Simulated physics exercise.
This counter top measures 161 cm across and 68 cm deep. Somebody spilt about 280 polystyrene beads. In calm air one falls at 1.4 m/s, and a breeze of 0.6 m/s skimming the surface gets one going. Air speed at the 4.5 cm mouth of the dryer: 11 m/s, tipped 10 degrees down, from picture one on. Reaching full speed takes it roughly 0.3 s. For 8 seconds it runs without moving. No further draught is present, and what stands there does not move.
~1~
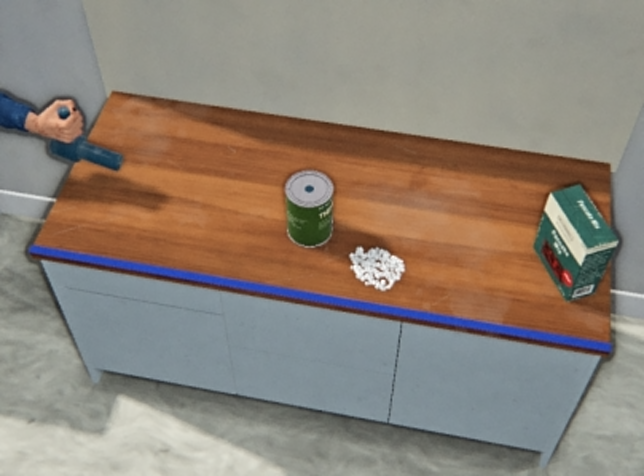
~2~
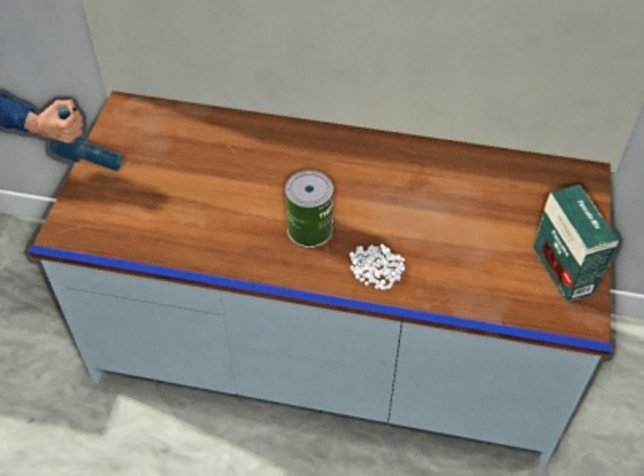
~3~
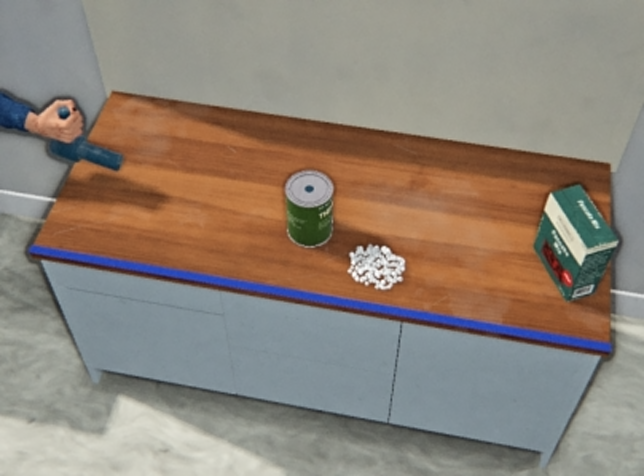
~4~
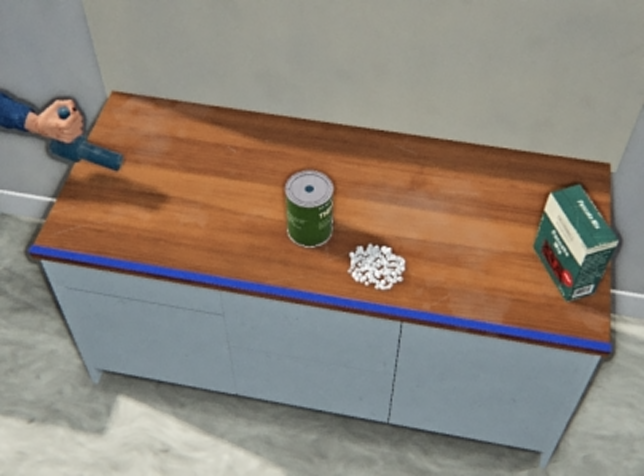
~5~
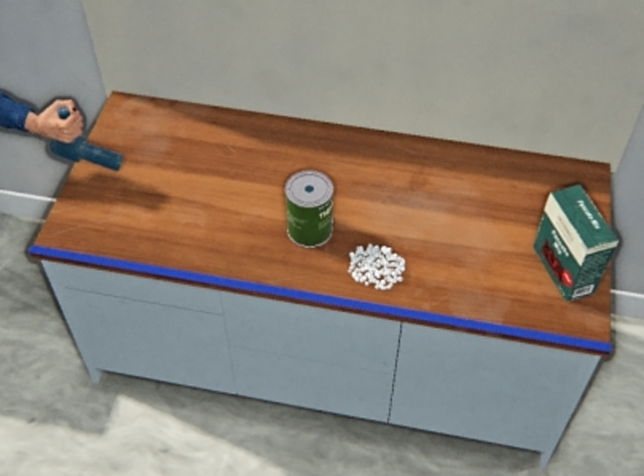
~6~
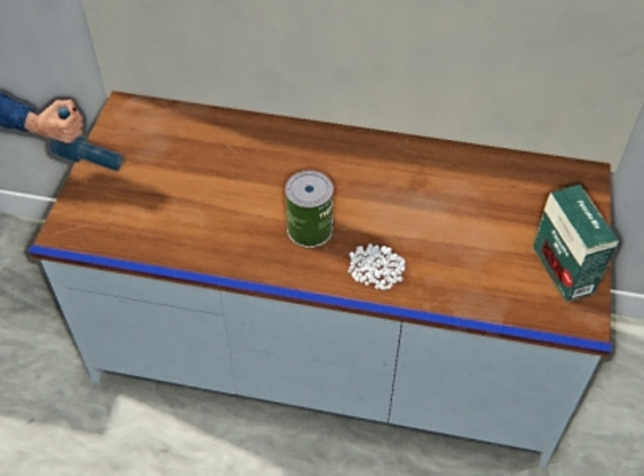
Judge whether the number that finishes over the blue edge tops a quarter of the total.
Chances are the quarter threshold gets crossed at that edge.
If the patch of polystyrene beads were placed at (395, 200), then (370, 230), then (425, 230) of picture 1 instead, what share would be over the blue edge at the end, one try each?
Taking the three spots in order, you'd get around 4 percent, 50 percent and 50 percent.
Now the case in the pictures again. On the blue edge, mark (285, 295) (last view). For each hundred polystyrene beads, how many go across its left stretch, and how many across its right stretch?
About 0 per cent left, about 90 per cent right.
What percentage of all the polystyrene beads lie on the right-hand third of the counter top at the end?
I'd put it at about 5 percent.
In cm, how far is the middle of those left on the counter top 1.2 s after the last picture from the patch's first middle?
Centre offset: Approx. 0 cm.
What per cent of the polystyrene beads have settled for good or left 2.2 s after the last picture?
Estimated share: Close to 25 per cent.
Then, 1.2 s after the last picture, 8 % are over the blue edge; the middle of those still in play is near (384, 265); 4 % have settled or left.
Then, 2.2 s after the last picture, 31 % are over the blue edge; the middle of those still in play is near (386, 271); 23 % have settled or left.
Then, 4.1 s after the last picture, 65 % are over the blue edge; the middle of those still in play is near (392, 267); 63 % have settled or left.
Then, 7.7 s after the last picture, at the end, 86 % are over the blue edge.
